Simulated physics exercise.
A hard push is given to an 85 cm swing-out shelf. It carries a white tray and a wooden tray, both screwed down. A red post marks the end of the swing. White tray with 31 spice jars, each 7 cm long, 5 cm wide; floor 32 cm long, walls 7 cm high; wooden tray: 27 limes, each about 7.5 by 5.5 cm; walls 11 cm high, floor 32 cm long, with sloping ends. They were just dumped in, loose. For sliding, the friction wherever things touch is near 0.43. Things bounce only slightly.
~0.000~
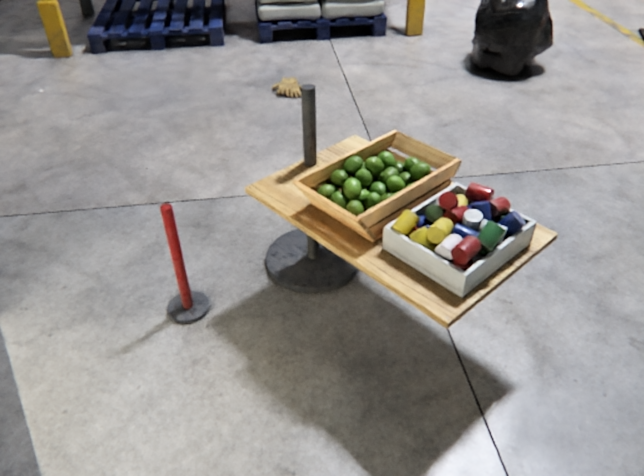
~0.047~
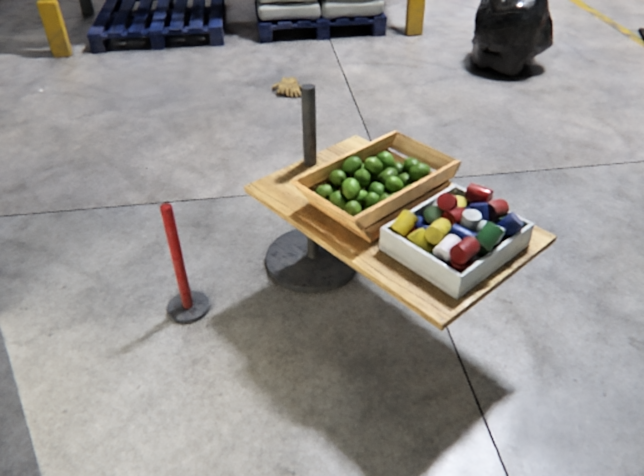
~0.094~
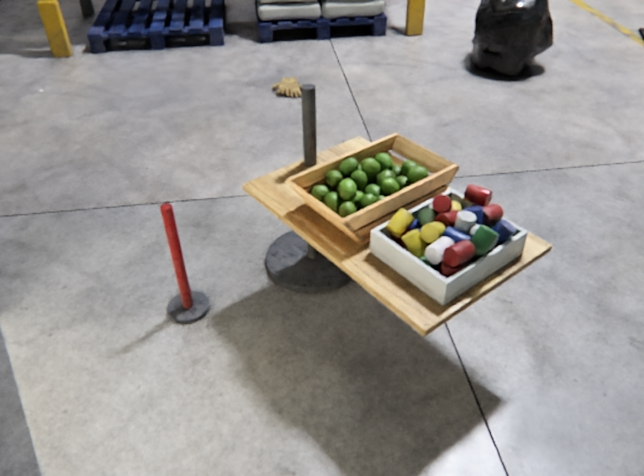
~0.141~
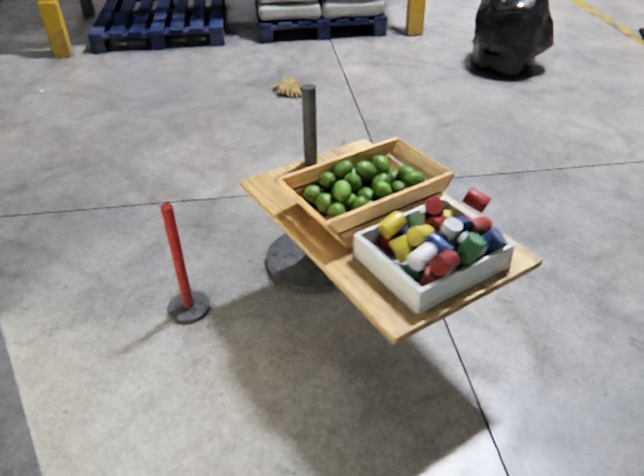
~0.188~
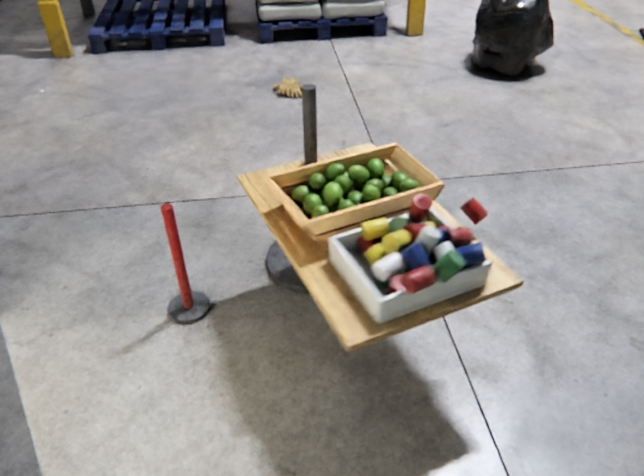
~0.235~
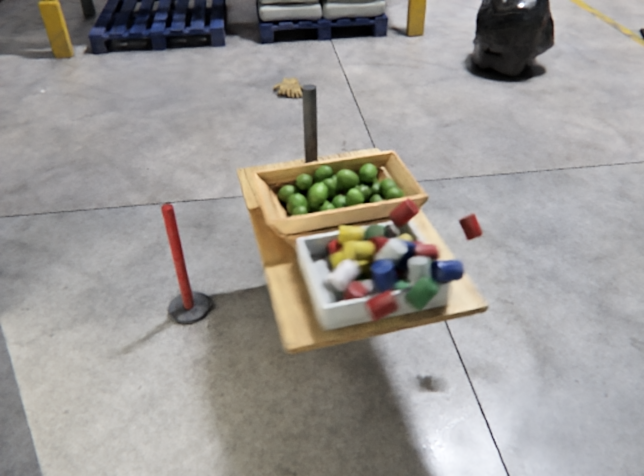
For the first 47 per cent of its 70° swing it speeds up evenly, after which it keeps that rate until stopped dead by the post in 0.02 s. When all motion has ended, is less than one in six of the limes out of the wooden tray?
Yes, fewer than one in six are out.
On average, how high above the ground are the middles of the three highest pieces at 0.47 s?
Their middles average near 74 cm high.
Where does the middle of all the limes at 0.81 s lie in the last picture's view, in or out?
Around (245, 196).
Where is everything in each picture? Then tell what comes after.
In the first frame (we follow the rim corner now nearest the camera), wooden tray at (358, 218); white tray at (467, 272); swung 0°; nothing out yet.
Wooden tray at (355, 218); white tray at (462, 274); swung 1°, in the second frame.
Wooden tray at (345, 220); white tray at (448, 280); swung 4°, in the third frame.
Wooden tray at (328, 222); white tray at (423, 289); swung 10°; 1 out, the lowest jar at (477, 200), in the fourth frame.
Wooden tray at (303, 223); white tray at (383, 299); swung 18°; 3 out, the lowest jar at (474, 211), in the fifth frame.
Wooden tray at (271, 221); white tray at (328, 306); swung 27°; 3 out, the lowest jar at (471, 227), in the sixth frame.
After 0.39 s, end of the swing.
After 0.47 s, 15 of 31 out of the white tray and 0 of 27 out of the wooden tray.
After 0.59 s, 19 of 31 out of the white tray and 0 of 27 out of the wooden tray.
After 0.81 s, 20 of 31 out of the white tray and 0 of 27 out of the wooden tray.
Outcome (at 1.25 s), 19 of 31 out of the white tray and 0 of 27 out of the wooden tray. Asked share, 0 of 27, 0 per cent.
